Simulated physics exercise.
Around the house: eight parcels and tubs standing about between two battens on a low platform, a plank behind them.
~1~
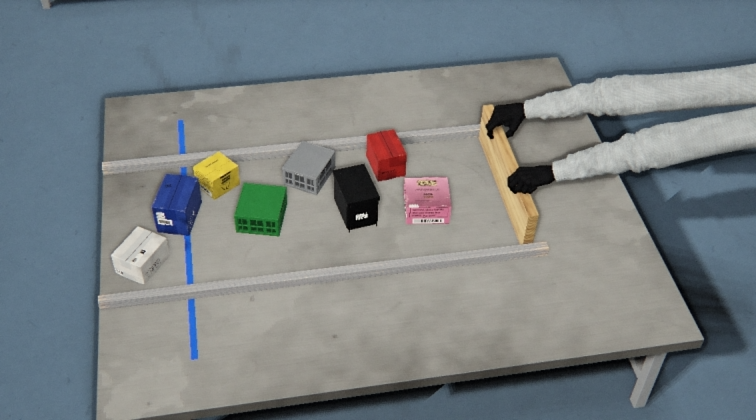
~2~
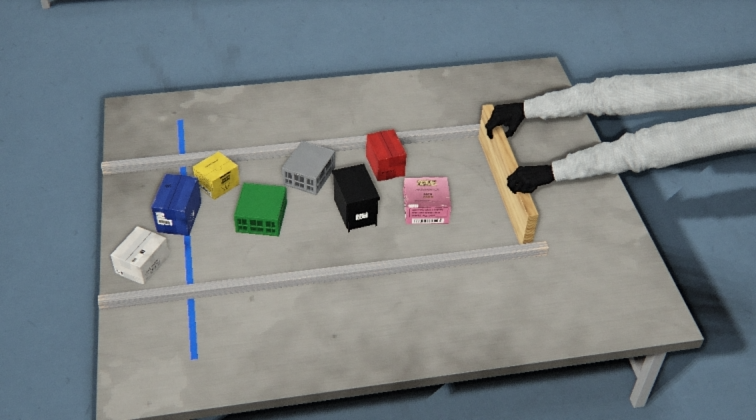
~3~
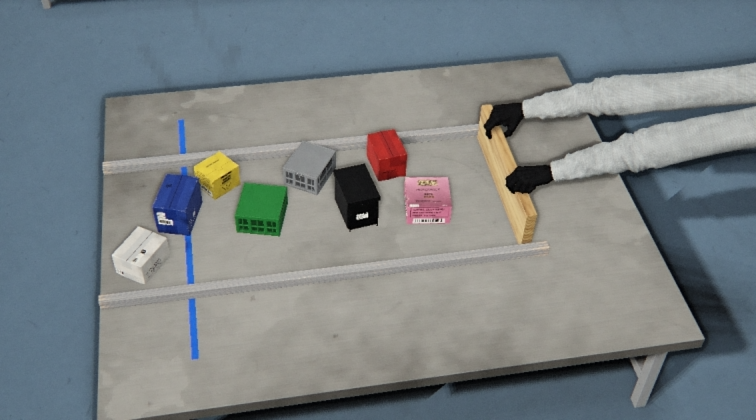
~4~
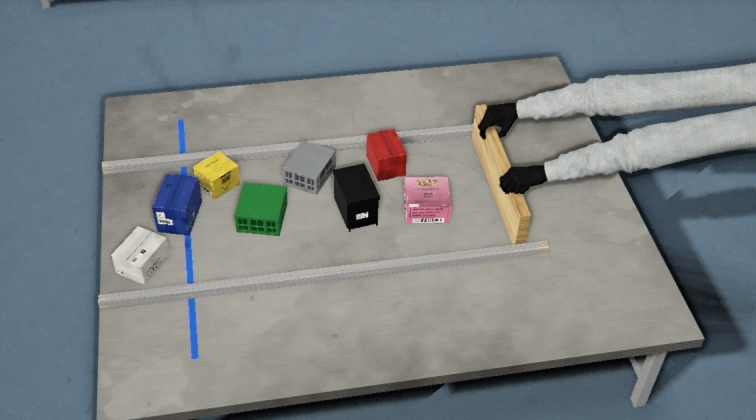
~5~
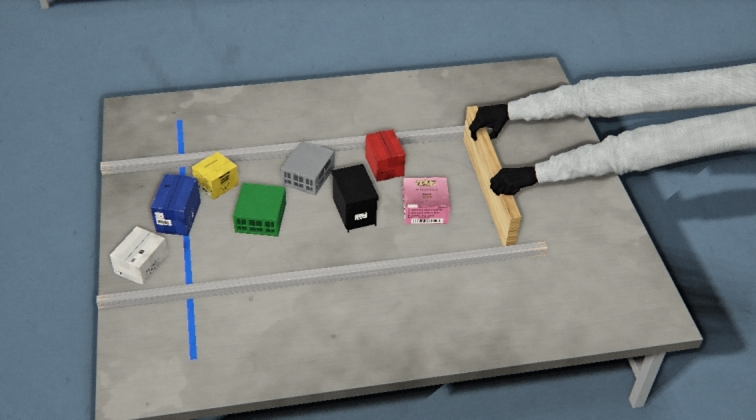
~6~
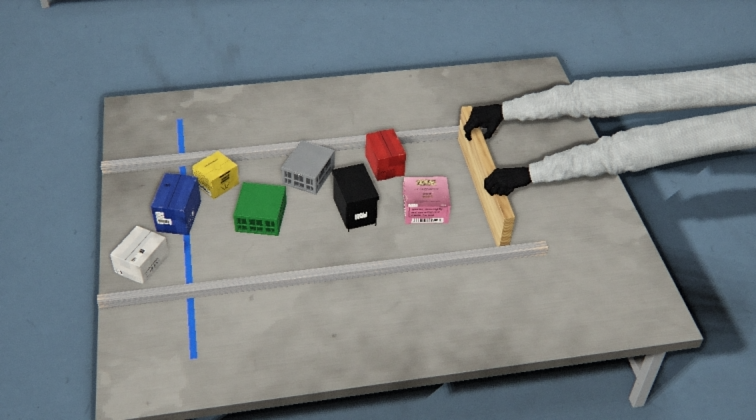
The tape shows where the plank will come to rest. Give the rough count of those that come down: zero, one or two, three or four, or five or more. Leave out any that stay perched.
The number that fall off is three or four.
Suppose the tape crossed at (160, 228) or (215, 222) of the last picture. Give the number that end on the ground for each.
Down on the ground: 4 and 1.
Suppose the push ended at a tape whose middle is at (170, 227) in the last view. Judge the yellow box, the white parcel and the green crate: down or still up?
The yellow box goes over, the white parcel survives, the green crate drops off.
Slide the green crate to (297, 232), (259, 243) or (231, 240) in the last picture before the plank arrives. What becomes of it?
In that order, it does not fall; remains up; remains up.
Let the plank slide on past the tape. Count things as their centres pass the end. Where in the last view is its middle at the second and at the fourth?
Near (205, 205) and (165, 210).
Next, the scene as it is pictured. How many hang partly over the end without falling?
Overhanging: 0.
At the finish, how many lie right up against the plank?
In contact: 2.
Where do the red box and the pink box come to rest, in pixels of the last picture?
Near (167, 176) and (163, 231).
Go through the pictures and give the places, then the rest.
The first frame shows white parcel (141, 256); blue parcel (178, 205); yellow box (217, 176); plank (507, 174); tape (187, 225).
The second frame shows blue parcel (177, 205); red box (386, 155).
The third frame shows yellow box (217, 176); black tote (356, 198).
The fourth frame shows white parcel (141, 255); green crate (262, 209).
The fifth frame shows blue parcel (176, 205); grey crate (308, 168).
The sixth frame shows white parcel (140, 255); blue parcel (177, 204); yellow box (216, 175); plank (484, 175); tape (186, 225).
Soon after, none off yet; white parcel at rest near (140, 255); blue parcel at rest near (177, 204); yellow box at rest near (216, 175).
Then, none off yet; white parcel at rest near (137, 257); blue parcel moved about its own width near (101, 208); yellow box moved well along near (153, 177).
By the end, the number that fall off is three or four; fallen, green crate, yellow box and blue parcel.
